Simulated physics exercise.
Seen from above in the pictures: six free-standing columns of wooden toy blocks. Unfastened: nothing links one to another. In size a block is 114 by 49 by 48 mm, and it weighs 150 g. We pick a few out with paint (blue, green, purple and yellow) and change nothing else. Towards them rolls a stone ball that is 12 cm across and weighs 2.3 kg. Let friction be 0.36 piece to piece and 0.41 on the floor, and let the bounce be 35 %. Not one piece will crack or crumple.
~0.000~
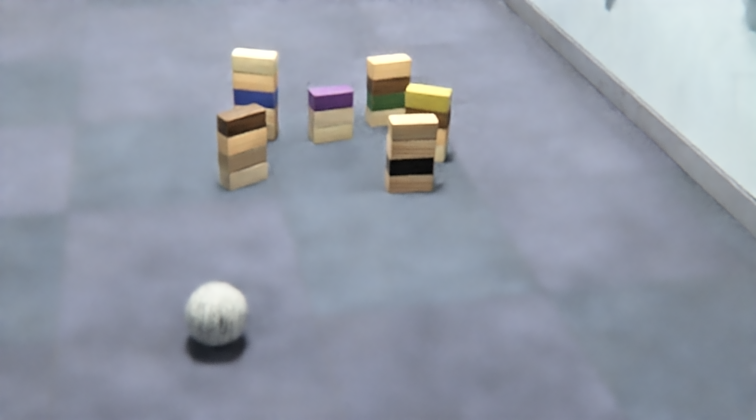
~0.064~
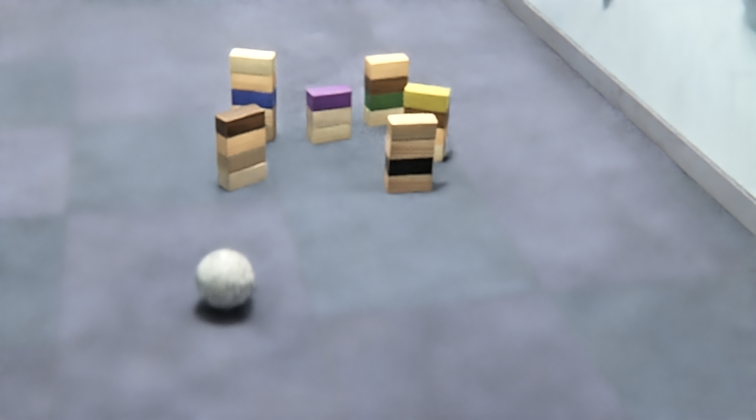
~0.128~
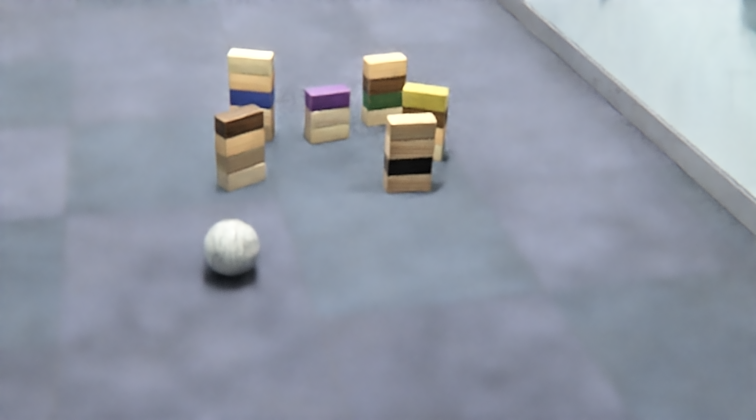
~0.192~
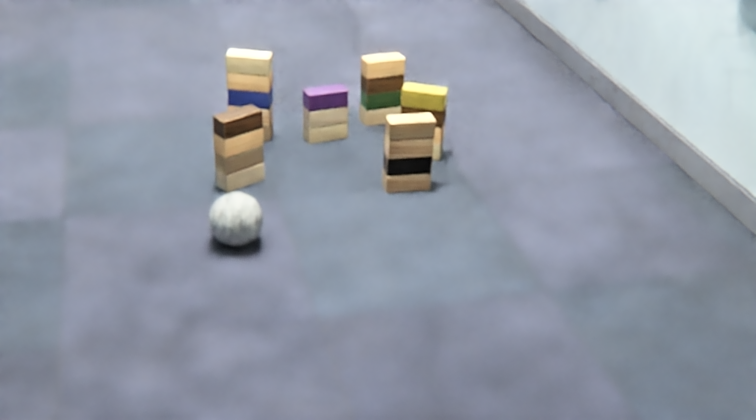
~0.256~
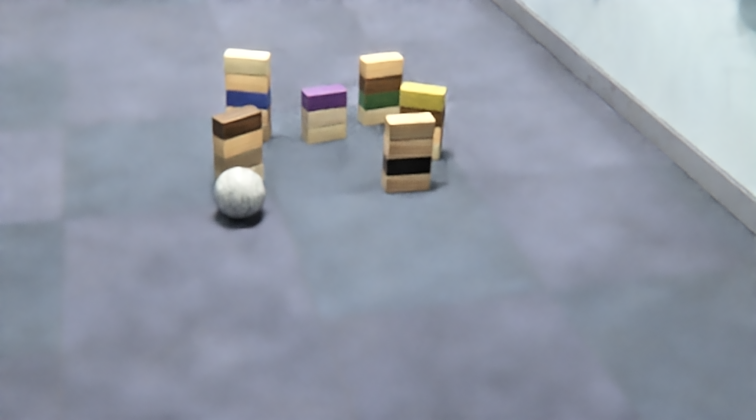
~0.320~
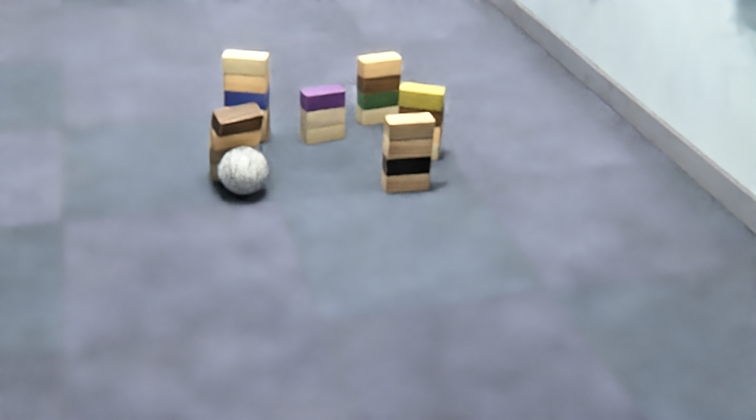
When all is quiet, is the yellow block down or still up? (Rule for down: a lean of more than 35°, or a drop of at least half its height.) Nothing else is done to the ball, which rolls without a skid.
Ultimately the yellow block is not down.
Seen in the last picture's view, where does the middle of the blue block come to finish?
Resting position, last image: About (241, 38).
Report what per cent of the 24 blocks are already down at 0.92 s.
By that time it is 30 percent.
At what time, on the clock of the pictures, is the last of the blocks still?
1.5 s or so.
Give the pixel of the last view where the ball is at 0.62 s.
You'll find it near (261, 101).
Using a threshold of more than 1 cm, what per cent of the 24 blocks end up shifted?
Displaced: 40 %.
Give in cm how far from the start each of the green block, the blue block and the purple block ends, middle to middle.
Moved: Green 0, blue 72, purple 0.
After 0.46 s, ball still moving; 2 of the 24 blocks down; yellow block unmoved; blue block shifted 7 mm.
After 0.62 s, ball still moving; 6 of the 24 blocks down; yellow block unmoved; blue block on its side.
After 0.92 s, ball still moving; 7 of the 24 blocks down; yellow block unmoved; blue block on its side.
At rest (1.6 s), ball rolling away; 7 of the 24 blocks down; yellow block unmoved; blue block on its side; green block unmoved. As the last picture would show them, middles, yellow block near (422, 97), blue block near (241, 38).
